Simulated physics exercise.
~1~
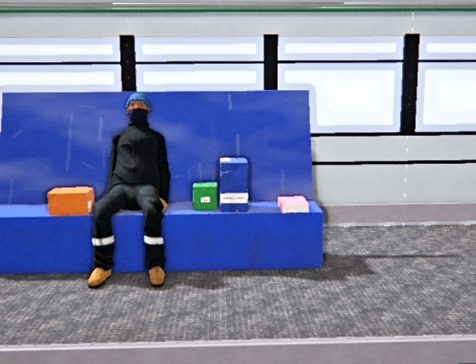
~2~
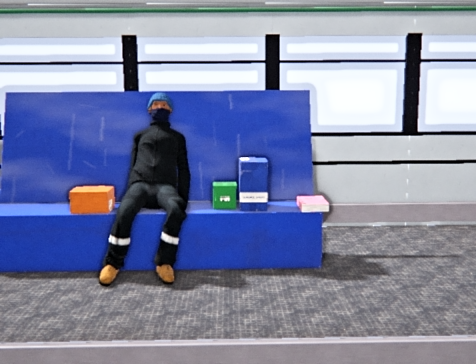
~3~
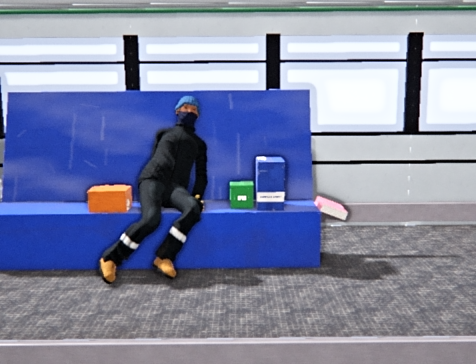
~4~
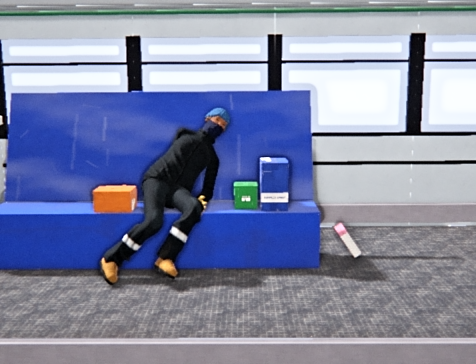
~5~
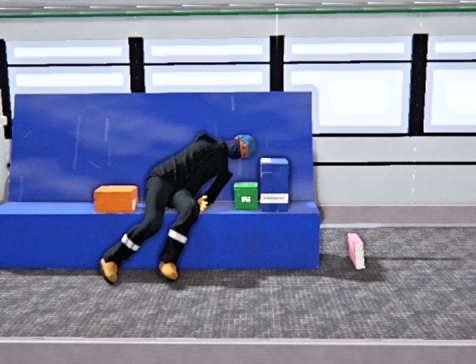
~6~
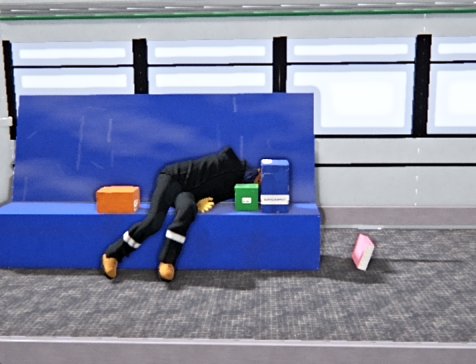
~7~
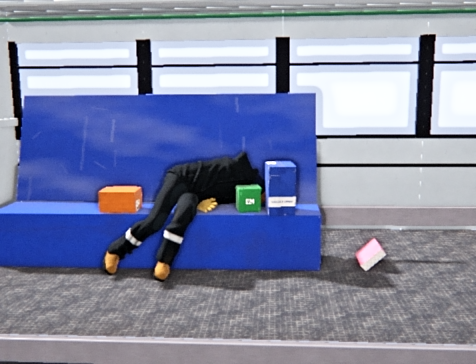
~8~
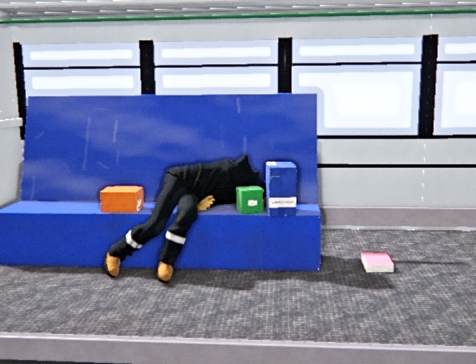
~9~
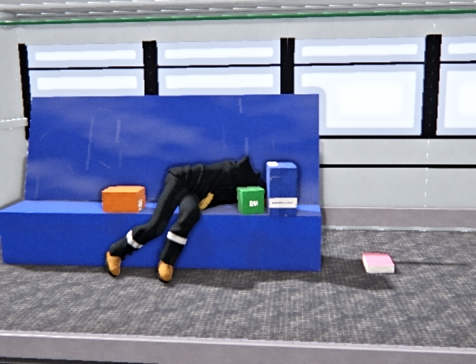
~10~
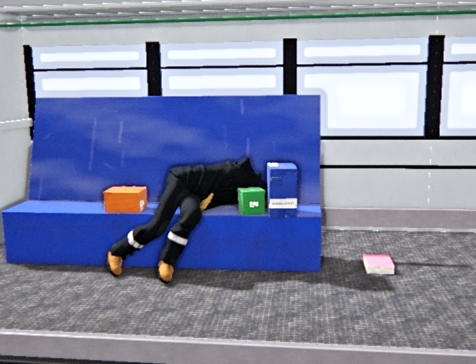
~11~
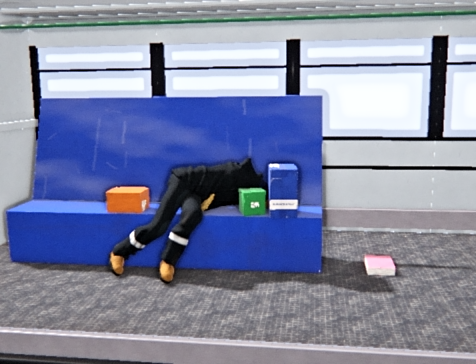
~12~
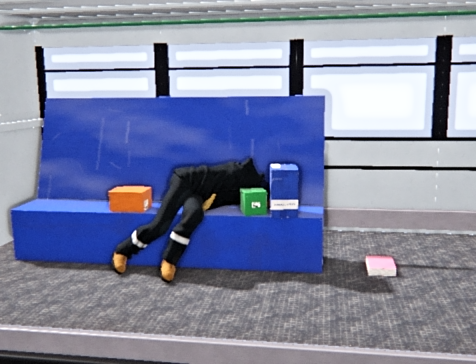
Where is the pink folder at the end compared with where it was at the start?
At the start the pink folder is on the right end of the blue bench, and at the end it lies on the grey floor to the right of the bench.
